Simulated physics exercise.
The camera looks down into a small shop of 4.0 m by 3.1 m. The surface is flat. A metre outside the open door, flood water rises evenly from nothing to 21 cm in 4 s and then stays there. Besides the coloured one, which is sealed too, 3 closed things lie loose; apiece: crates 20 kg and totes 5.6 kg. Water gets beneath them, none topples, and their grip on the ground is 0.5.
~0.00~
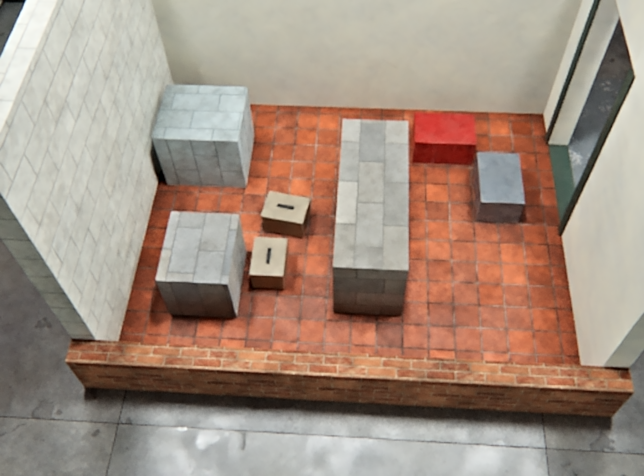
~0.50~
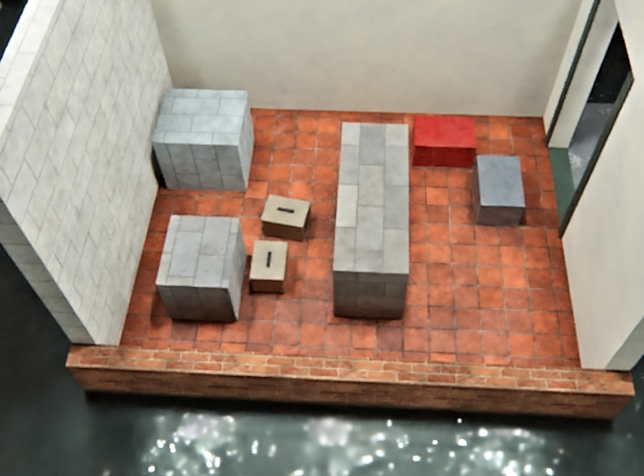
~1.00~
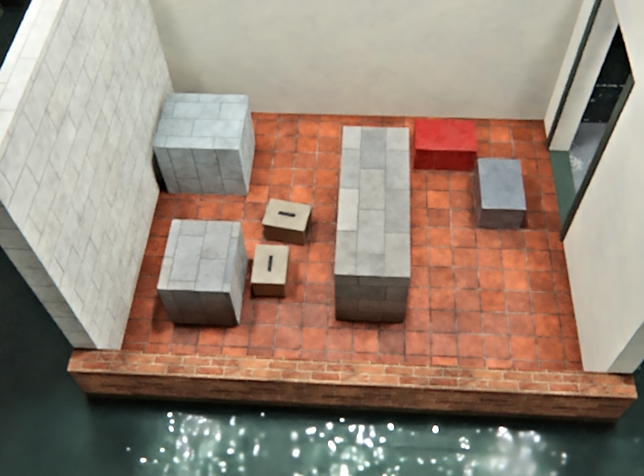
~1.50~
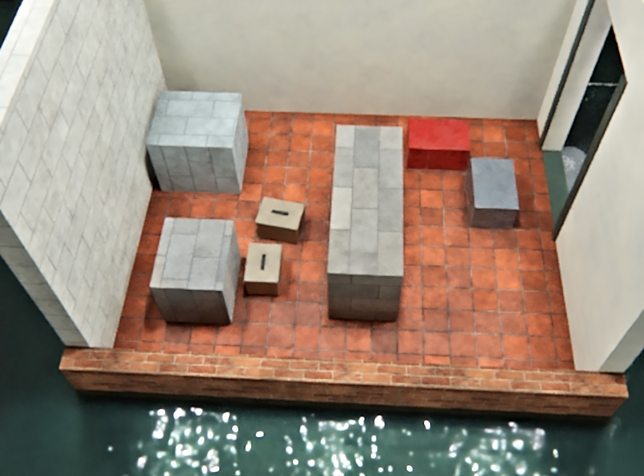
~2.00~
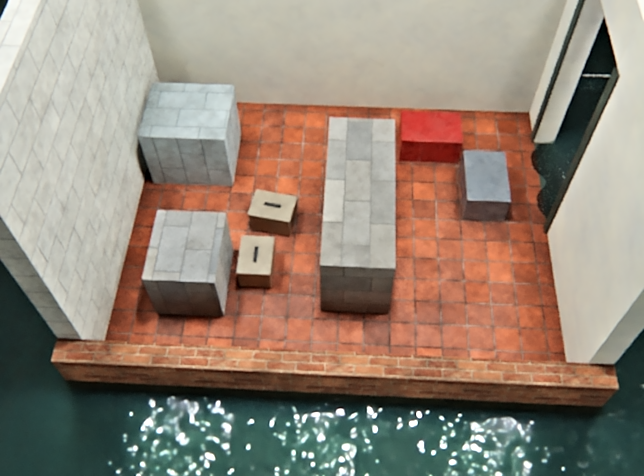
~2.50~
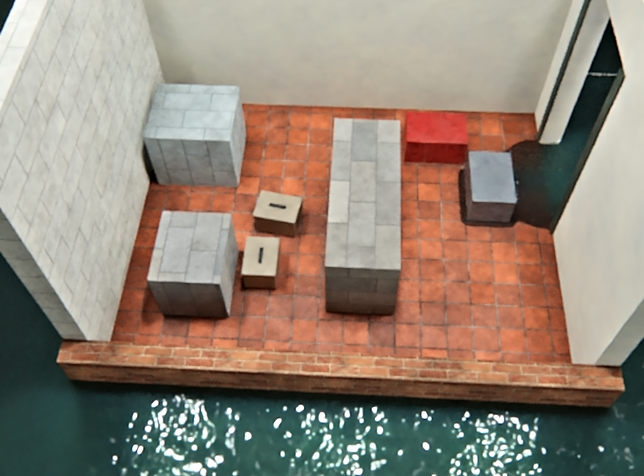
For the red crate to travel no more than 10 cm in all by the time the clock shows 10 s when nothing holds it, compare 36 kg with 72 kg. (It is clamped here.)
I expect that only the higher weight holds it.
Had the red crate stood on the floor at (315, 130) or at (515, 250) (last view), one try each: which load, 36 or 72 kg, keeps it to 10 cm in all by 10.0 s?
In turn: The smaller is enough; the smaller is enough.
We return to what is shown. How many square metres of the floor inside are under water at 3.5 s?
About 1.5 m2.
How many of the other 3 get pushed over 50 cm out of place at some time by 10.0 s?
That makes 1.
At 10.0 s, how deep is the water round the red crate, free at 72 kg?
Roughly 12 cm.
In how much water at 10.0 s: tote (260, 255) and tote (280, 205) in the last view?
Roughly 5 and 6 cm.
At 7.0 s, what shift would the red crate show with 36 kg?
About 10 cm.
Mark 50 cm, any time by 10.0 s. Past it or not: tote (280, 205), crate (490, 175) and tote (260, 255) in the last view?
In turn: Short of it, over, under.
After 3.5 s the red crate would be 0 cm from its start with 36 kg and 0 cm from its start with 72 kg; 3 cm of water round it then.
After 4.5 s the red crate would be 0 cm from its start with 36 kg and 0 cm from its start with 72 kg; 7 cm of water round it then.
After 7.0 s the red crate would be 13 cm from its start with 36 kg and 0 cm from its start with 72 kg; 10 cm of water round it then.
After 10.0 s the red crate would be 81 cm from its start with 36 kg and 0 cm from its start with 72 kg; 12 cm of water round it then.
